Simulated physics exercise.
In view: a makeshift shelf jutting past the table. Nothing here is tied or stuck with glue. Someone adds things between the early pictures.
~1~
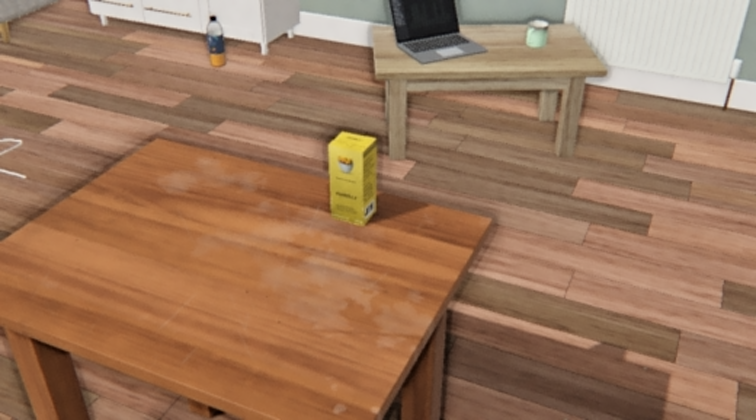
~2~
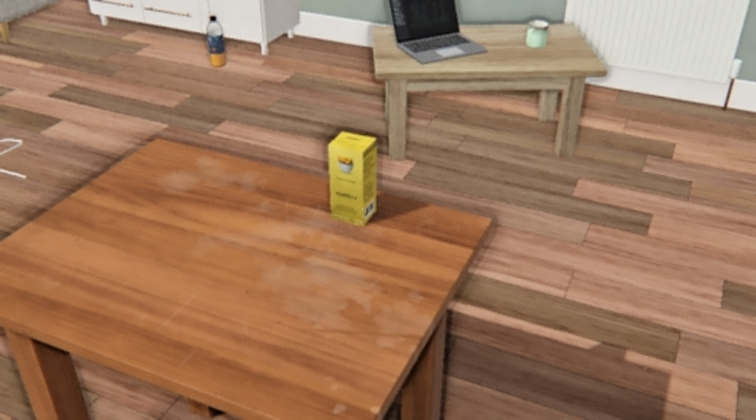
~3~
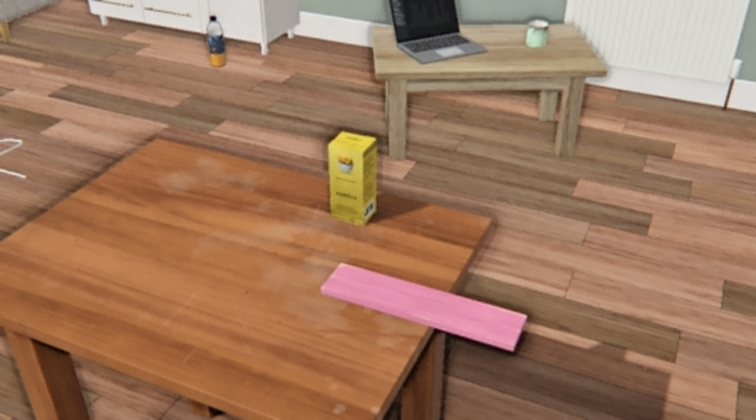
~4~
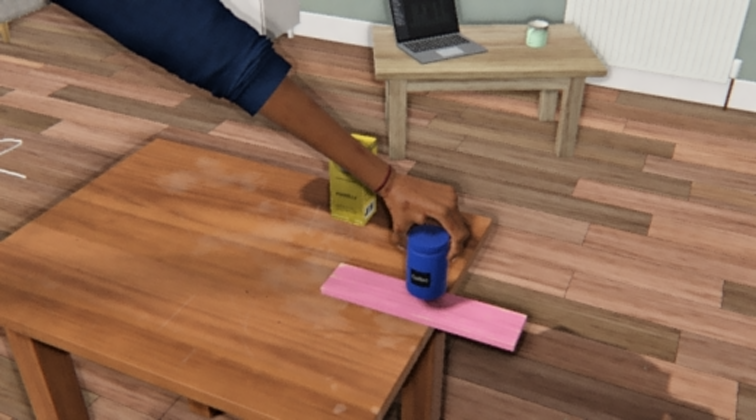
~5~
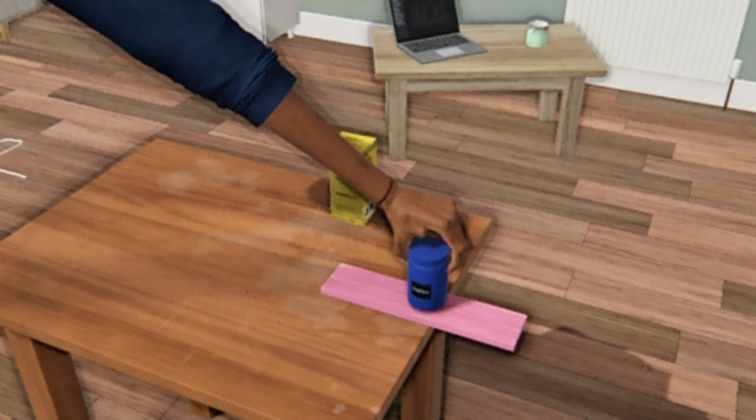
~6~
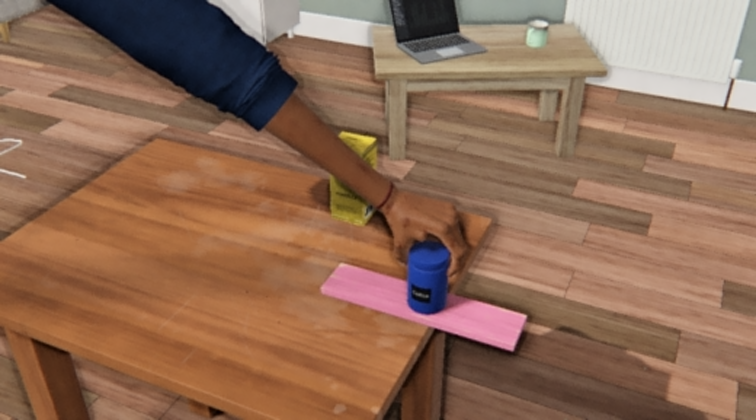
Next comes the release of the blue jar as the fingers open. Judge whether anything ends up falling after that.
Nothing falls.
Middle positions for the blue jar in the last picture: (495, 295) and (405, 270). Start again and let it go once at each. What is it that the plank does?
Topples, then stays put.
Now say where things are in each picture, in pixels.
In the first frame, the last thing is not in view yet; yellow carton (353, 179).
In the second frame, the last thing is not in view yet; yellow carton (353, 179).
In the third frame, the last thing is not in view yet; yellow carton (353, 179).
In the fourth frame, coming down; blue jar (427, 262); yellow carton (353, 179).
In the fifth frame, coming down; blue jar (428, 274); yellow carton (353, 179).
In the sixth frame, in place under the hand; blue jar (428, 278); yellow carton (353, 179).
Then, 0.40 s after the last picture, nothing has stirred.
Then, 1.10 s after the last picture, blue jar resting near (428, 278).
At rest, all 3 in place. Seen from the same camera at the end, blue jar near (428, 278). The plank holds.
